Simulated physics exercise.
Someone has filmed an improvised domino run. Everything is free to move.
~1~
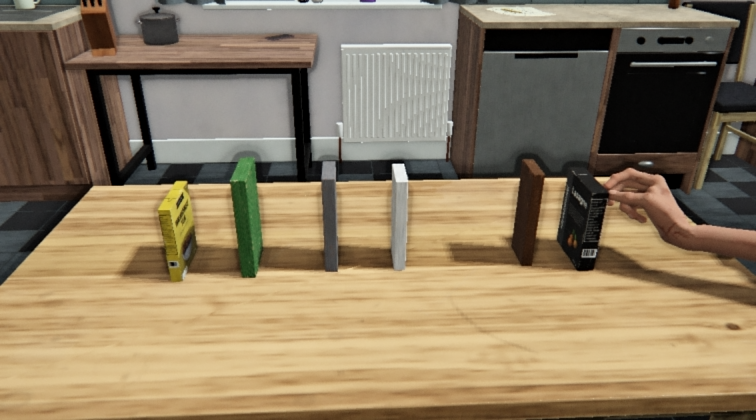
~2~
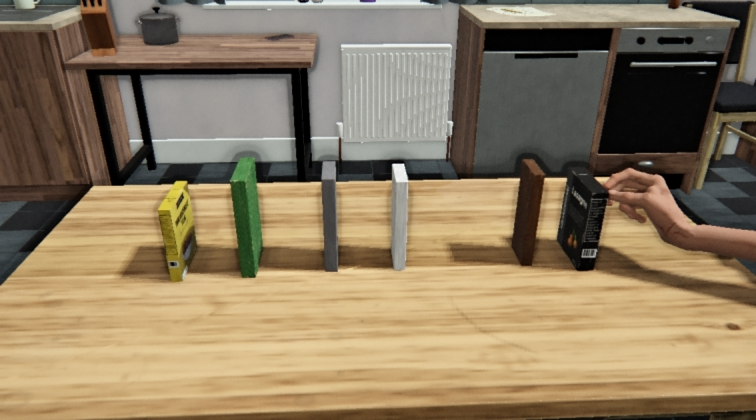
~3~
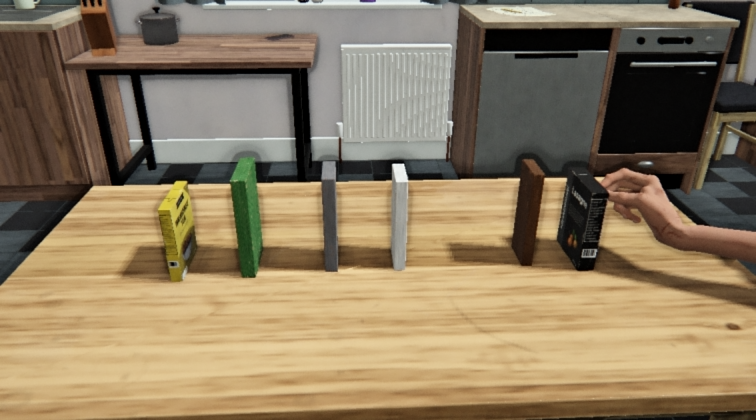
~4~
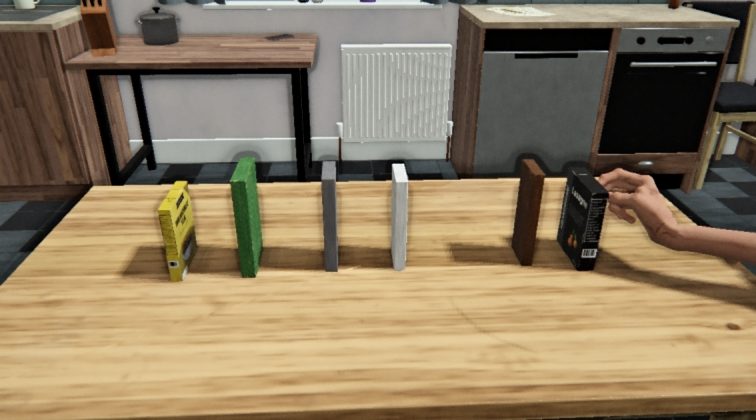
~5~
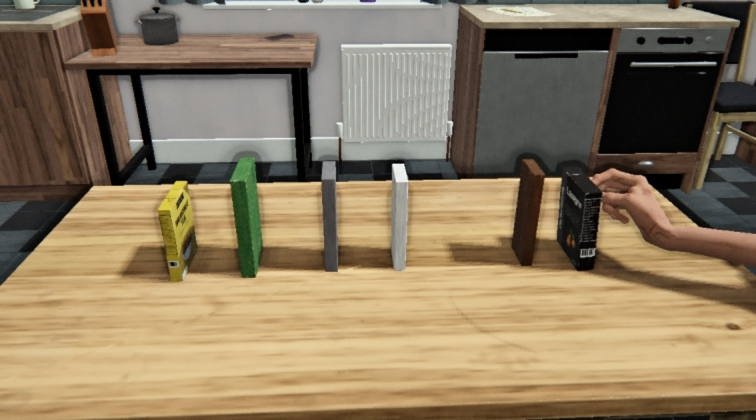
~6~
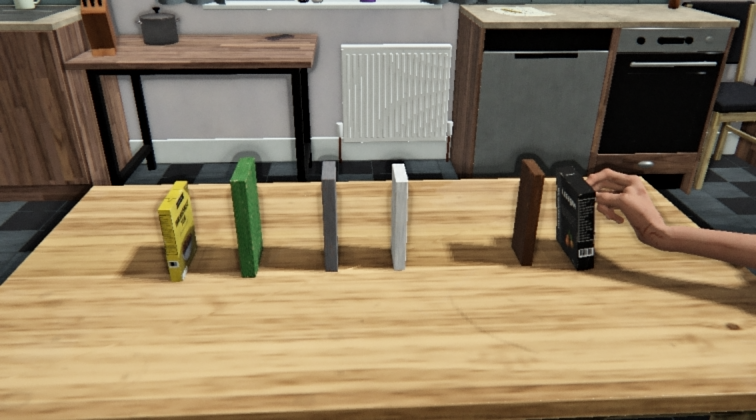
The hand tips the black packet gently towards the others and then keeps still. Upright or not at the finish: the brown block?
The brown block tips over.
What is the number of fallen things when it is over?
In all, 2.
Then, 0.50 s after the last picture, black packet 49° over; brown block tipped 24° from how it was near (506, 215).
Then, 0.70 s after the last picture, black packet 79° over; brown block on its side near (464, 250).
At rest, tipped over on the table, brown block; the other 3 in place. Seen from the same camera at the end, brown block near (462, 252).
